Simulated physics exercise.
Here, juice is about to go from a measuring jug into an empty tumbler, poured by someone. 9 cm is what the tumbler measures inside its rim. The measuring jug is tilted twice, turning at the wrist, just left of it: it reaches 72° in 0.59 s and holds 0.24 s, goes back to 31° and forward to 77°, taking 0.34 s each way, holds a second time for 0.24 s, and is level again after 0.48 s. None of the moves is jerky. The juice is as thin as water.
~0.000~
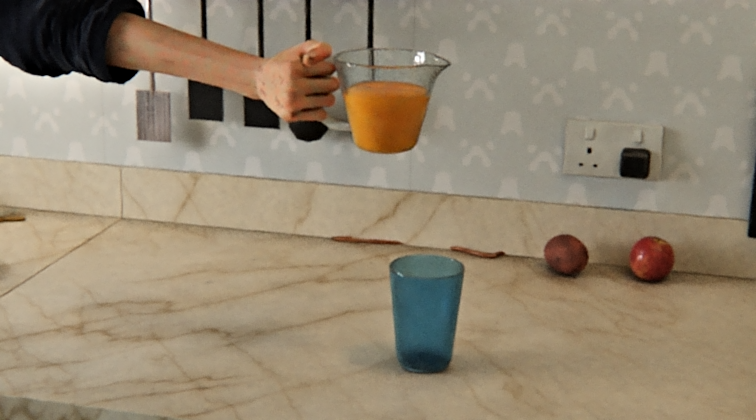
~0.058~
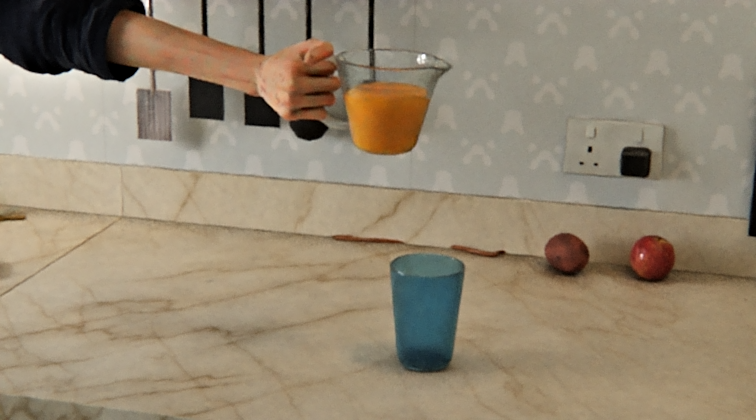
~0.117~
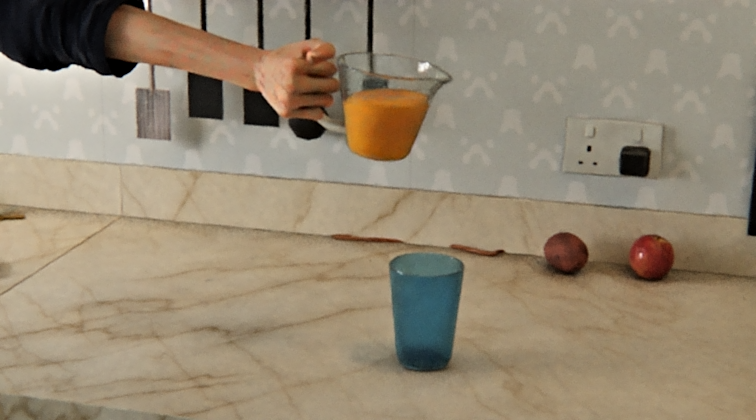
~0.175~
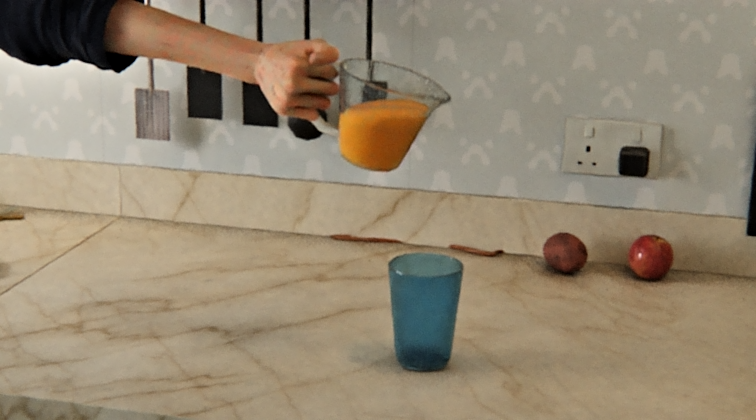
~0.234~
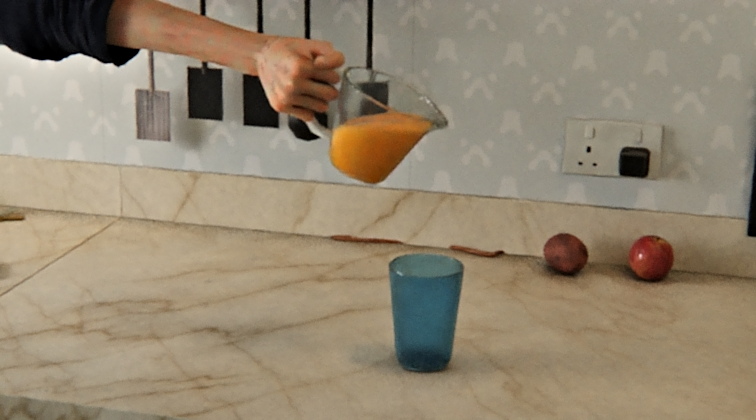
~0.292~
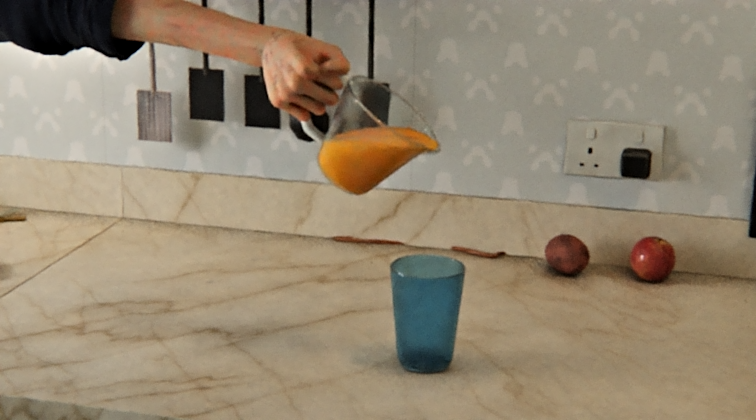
The clip opens with a hand holding a clear glass jug of orange juice, nearly level, above an empty blue tumbler on a marble-patterned counter. The hand turns at the wrist, slowly then more steeply tilting the jug rightward, as its spout lowers and the juice slides toward it.
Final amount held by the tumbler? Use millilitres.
I would say close to 335 ml.
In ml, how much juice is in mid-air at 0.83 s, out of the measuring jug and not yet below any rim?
Some 60 ml.
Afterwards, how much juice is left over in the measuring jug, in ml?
It holds about 40 ml at the end.
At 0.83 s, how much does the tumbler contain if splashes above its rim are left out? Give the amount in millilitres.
I'd put it around 210 ml.
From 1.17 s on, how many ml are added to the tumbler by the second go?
Roughly 40 ml more.
Then, 0.83 s in, the tilt is 72° and the tumbler has 215 ml, the measuring jug 130 ml, and 0 ml is on the worktop.
Then, 1.17 s in, the tilt is 31° and the tumbler has 300 ml, the measuring jug 95 ml, and 5 ml is on the worktop.
Then, 1.75 s in, the tilt is 77° and the tumbler has 300 ml, the measuring jug 65 ml, and 20 ml is on the worktop.
Then, 2.09 s in, the tilt is 14° and the tumbler has 335 ml, the measuring jug 40 ml, and 25 ml is on the worktop.
Finally, the tumbler has 335 ml, the measuring jug 40 ml, and 30 ml is on the worktop.
